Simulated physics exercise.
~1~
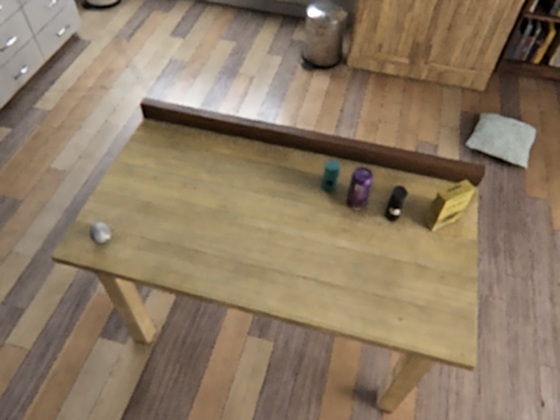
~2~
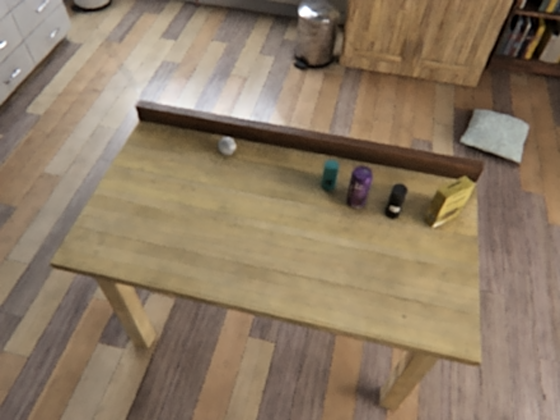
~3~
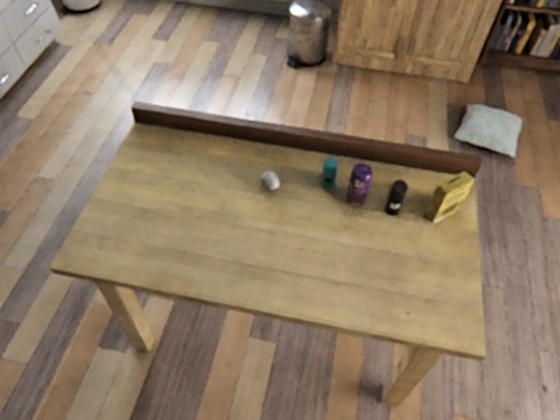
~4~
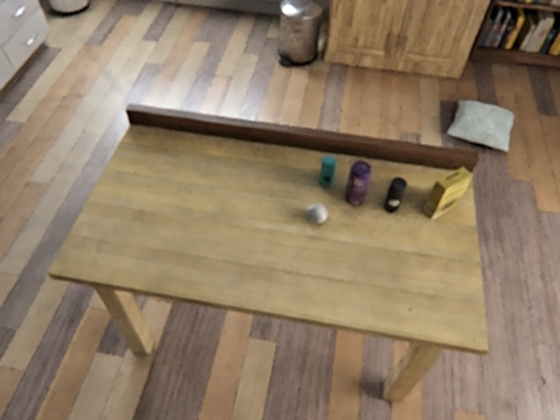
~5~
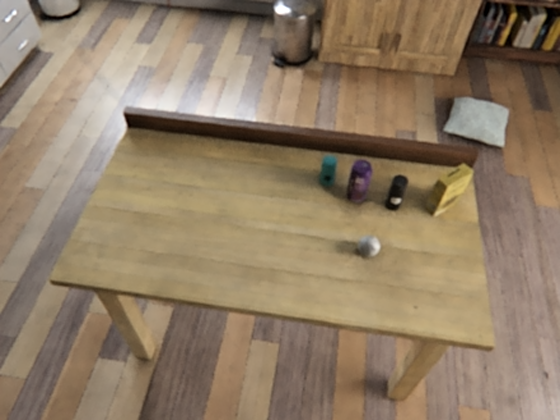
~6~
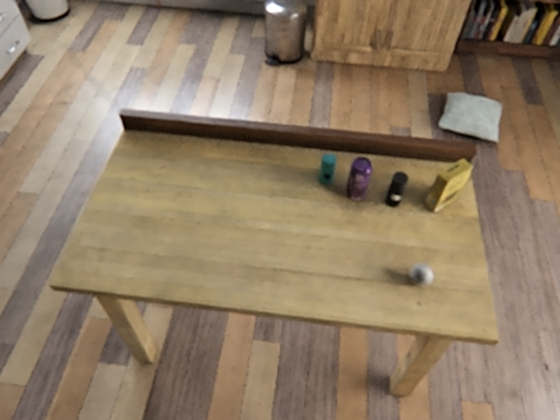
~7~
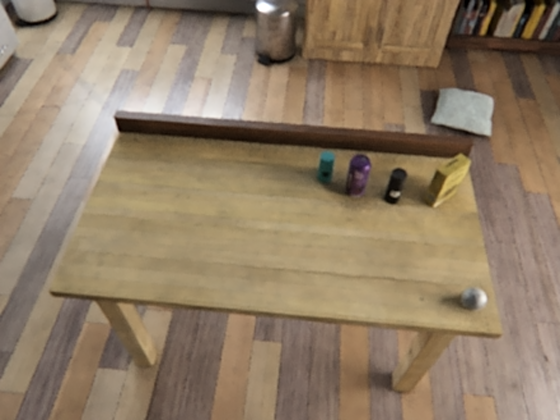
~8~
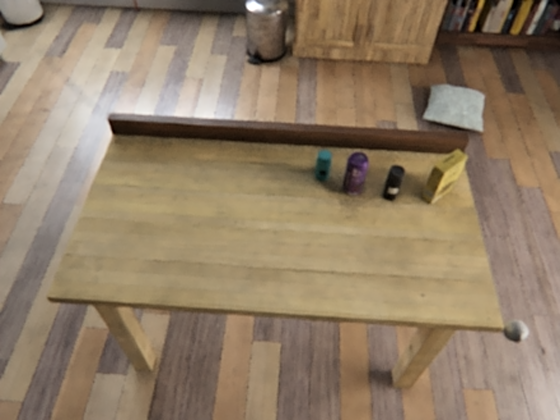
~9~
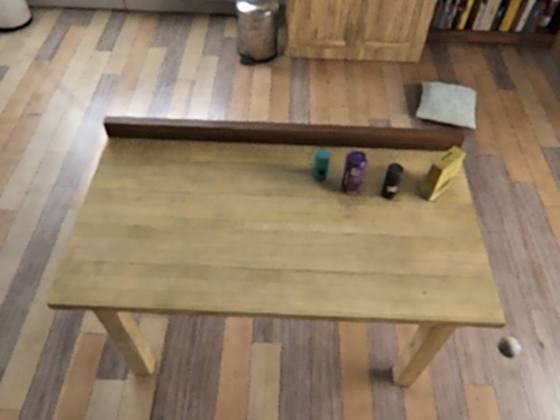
On a wooden table, a whitish ball rolls to the raised back edge, rebounds diagonally past four standing items, and drops off the right side.
